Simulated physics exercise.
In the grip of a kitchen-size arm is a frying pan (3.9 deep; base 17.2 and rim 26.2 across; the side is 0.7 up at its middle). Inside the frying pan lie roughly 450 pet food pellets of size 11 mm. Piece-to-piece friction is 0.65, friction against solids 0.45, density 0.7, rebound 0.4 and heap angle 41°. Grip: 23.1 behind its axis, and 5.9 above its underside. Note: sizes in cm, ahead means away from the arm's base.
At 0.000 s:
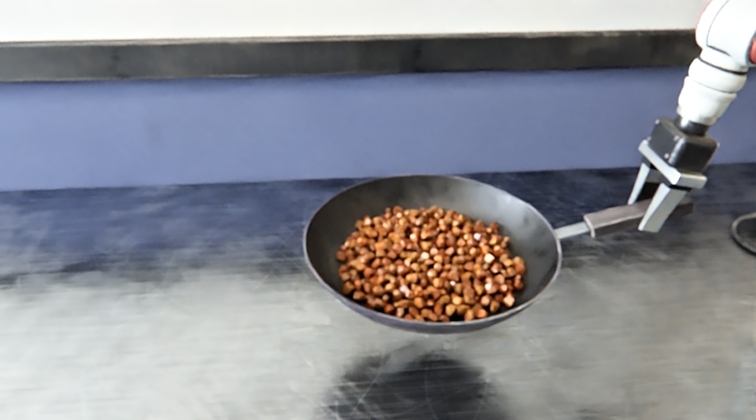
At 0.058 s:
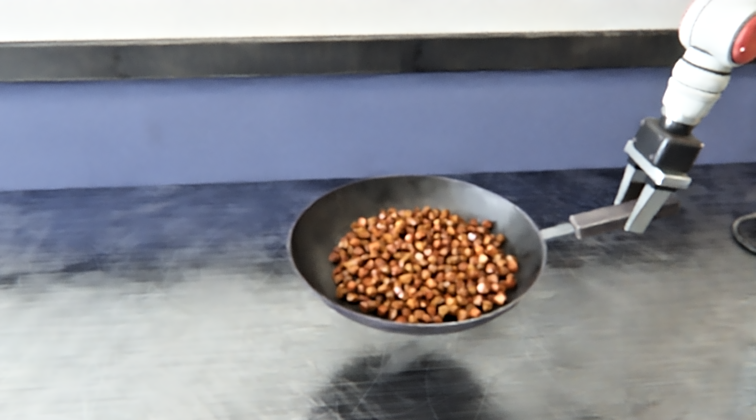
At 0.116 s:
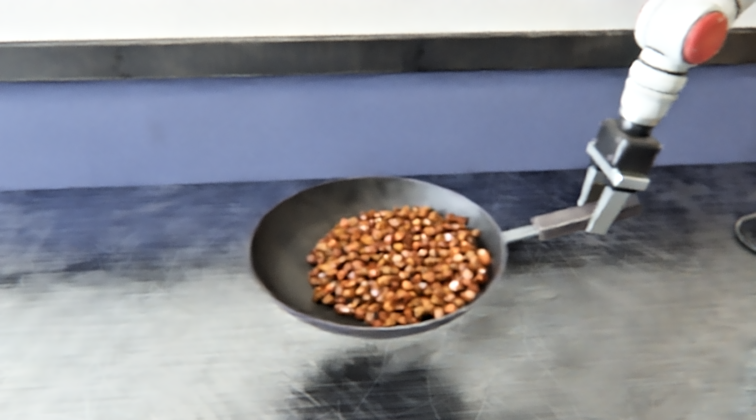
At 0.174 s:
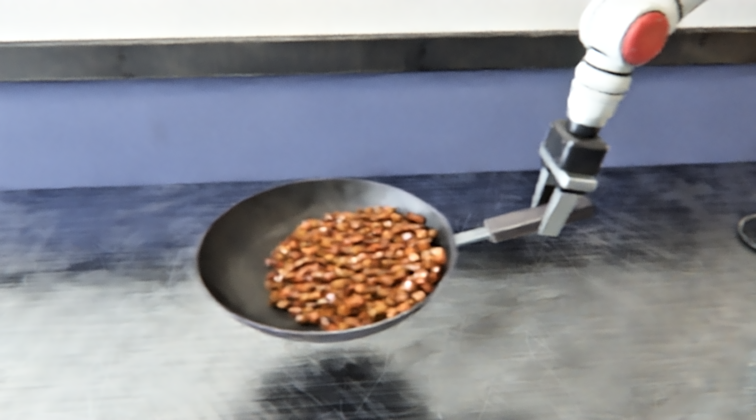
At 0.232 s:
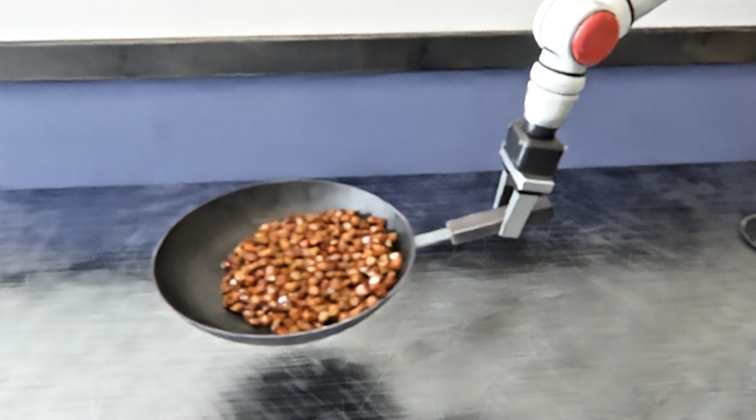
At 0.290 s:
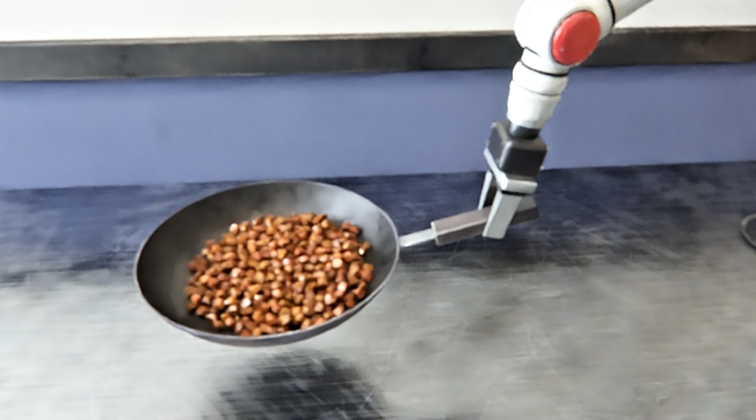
At first, a robot arm grips the handle of a dark frying pan holding a heap of small brown pieces above a dark, scuffed surface. The arm carries the pan left, and the pieces shift toward its right side. The pan then slows, and the heap slides back leftward inside it.
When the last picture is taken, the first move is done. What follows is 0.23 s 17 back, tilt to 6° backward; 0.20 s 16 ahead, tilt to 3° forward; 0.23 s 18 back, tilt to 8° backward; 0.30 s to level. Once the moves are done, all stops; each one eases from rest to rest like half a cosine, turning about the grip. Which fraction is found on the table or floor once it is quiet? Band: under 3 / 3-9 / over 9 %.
Band: 3-9 %.
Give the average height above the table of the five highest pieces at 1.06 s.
Some 27 cm.
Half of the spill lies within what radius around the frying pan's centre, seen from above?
Some 16 cm.
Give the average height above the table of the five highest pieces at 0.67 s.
They are some 22 cm up.
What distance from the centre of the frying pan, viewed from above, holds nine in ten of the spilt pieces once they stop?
Roughly 40 cm.
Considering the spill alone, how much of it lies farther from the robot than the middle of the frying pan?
Roughly 70 %.
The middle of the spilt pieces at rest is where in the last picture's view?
At about (360, 332) in the last picture.
By 0.67 s, tilted 2° forward, highest piece 23 above the table; 333 in the frying pan, 9 on the table or floor, 104 in flight or on a rim.
By 1.06 s, tilted 6° backward, highest piece 33 above the table; 415 in the frying pan, 23 on the table or floor, 8 in flight or on a rim.
By 1.45 s, level, highest piece 14 above the table; 421 in the frying pan, 25 on the table or floor.
By 2.50 s, level, highest piece 14 above the table; 421 in the frying pan, 25 on the table or floor.
Final count, 421 in the frying pan, 25 on the table or floor. That is 6 % on the table or floor.
